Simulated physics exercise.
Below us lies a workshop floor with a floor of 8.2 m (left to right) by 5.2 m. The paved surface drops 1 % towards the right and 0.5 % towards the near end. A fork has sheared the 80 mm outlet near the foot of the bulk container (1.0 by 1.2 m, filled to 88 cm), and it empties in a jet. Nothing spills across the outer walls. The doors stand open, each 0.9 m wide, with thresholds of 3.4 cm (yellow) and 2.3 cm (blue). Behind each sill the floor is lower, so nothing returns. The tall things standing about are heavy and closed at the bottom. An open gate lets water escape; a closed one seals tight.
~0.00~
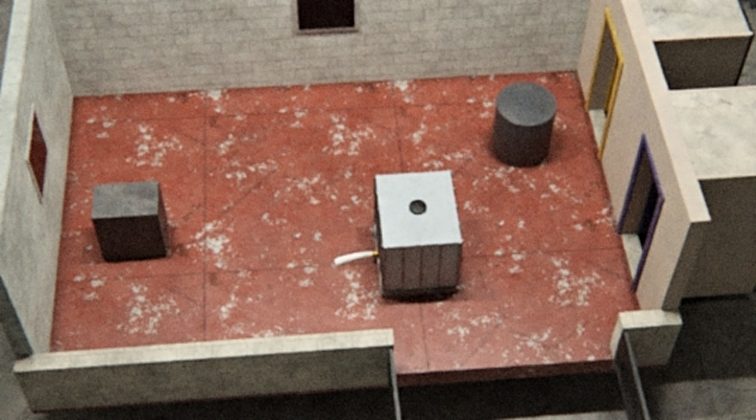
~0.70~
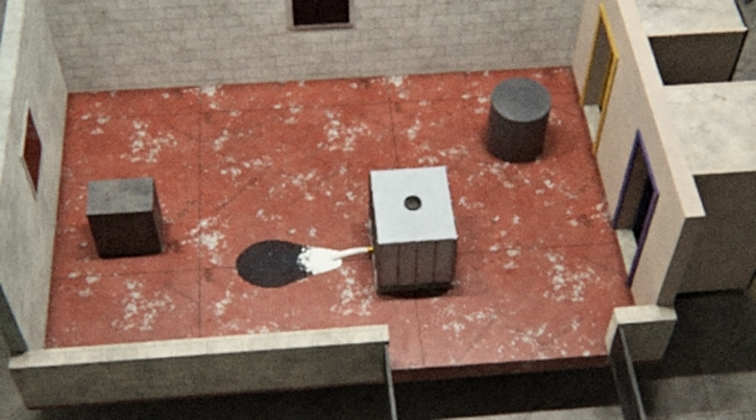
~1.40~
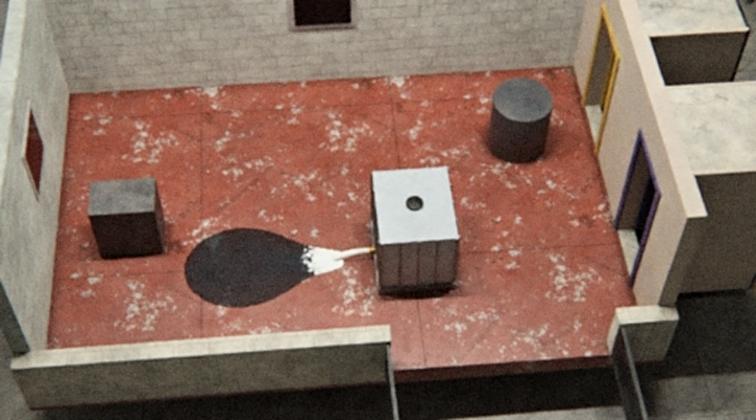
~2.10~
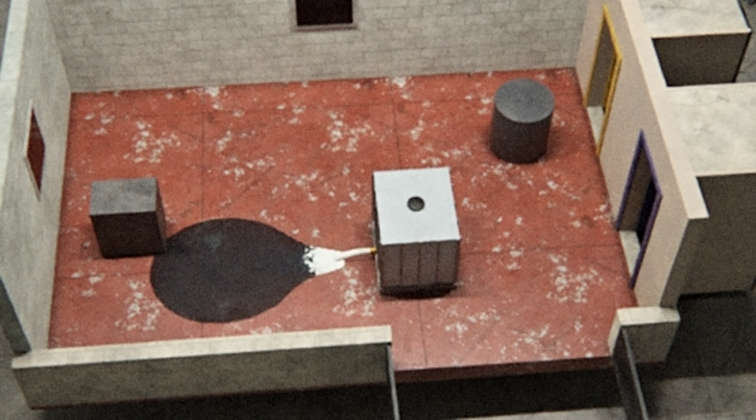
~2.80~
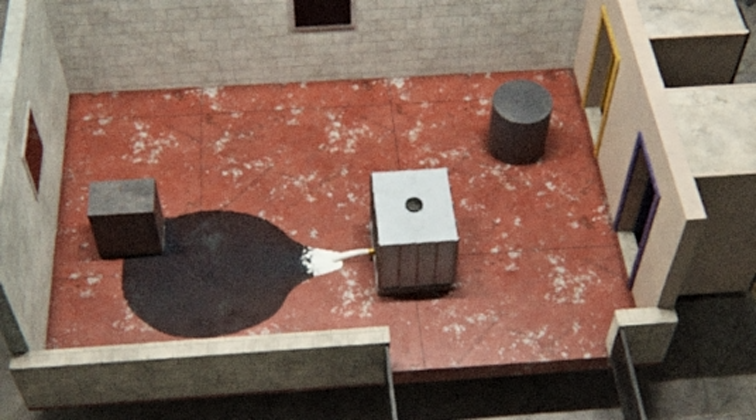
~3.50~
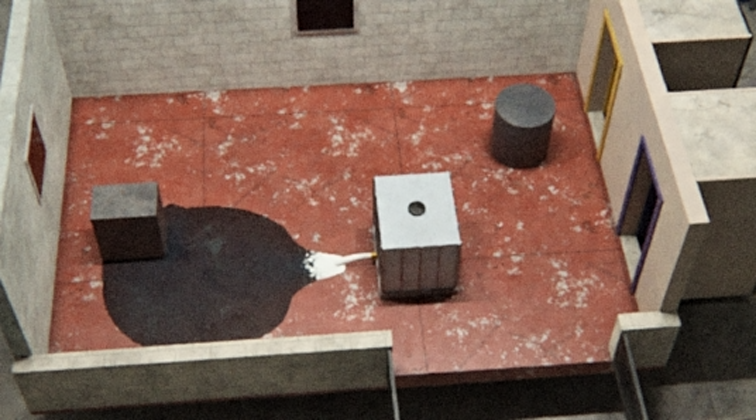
White container on a red workshop floor jetting liquid leftward, a dark puddle spreading wider and reaching around a grey block.
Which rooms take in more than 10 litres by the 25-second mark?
Within that time: At the yellow door it does not reach the limit; at the blue door it keeps below the limit.
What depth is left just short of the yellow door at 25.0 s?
About 0.0 cm.
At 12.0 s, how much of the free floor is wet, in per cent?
Some 30 per cent of it.
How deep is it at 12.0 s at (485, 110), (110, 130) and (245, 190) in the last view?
In that order: 0.0, 0.0 and 0.8 cm.
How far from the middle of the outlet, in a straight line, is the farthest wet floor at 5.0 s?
Some 4.4 m out.
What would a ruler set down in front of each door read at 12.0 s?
In cm: Yellow 0.0, blue 0.0.
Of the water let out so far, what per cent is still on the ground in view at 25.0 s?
Roughly 92 in a hundred.
After 5.0 s water covers 15 % of the floor and is deepest (3 cm) near (324, 266); yellow door not reached, blue door not reached.
After 8.0 s water covers 25 % of the floor and is deepest (3 cm) near (324, 266); yellow door not reached, blue door not reached.
After 12.0 s water covers 30 % of the floor and is deepest (3 cm) near (324, 266); yellow door not reached, blue door not reached.
After 16.0 s water covers 45 % of the floor and is deepest (3 cm) near (324, 266); yellow door not reached, blue door not reached.
After 25.0 s water covers 60 % of the floor and is deepest (4 cm) near (336, 265); yellow door not reached, blue door 0.61 cm at the sill, 0 L in.
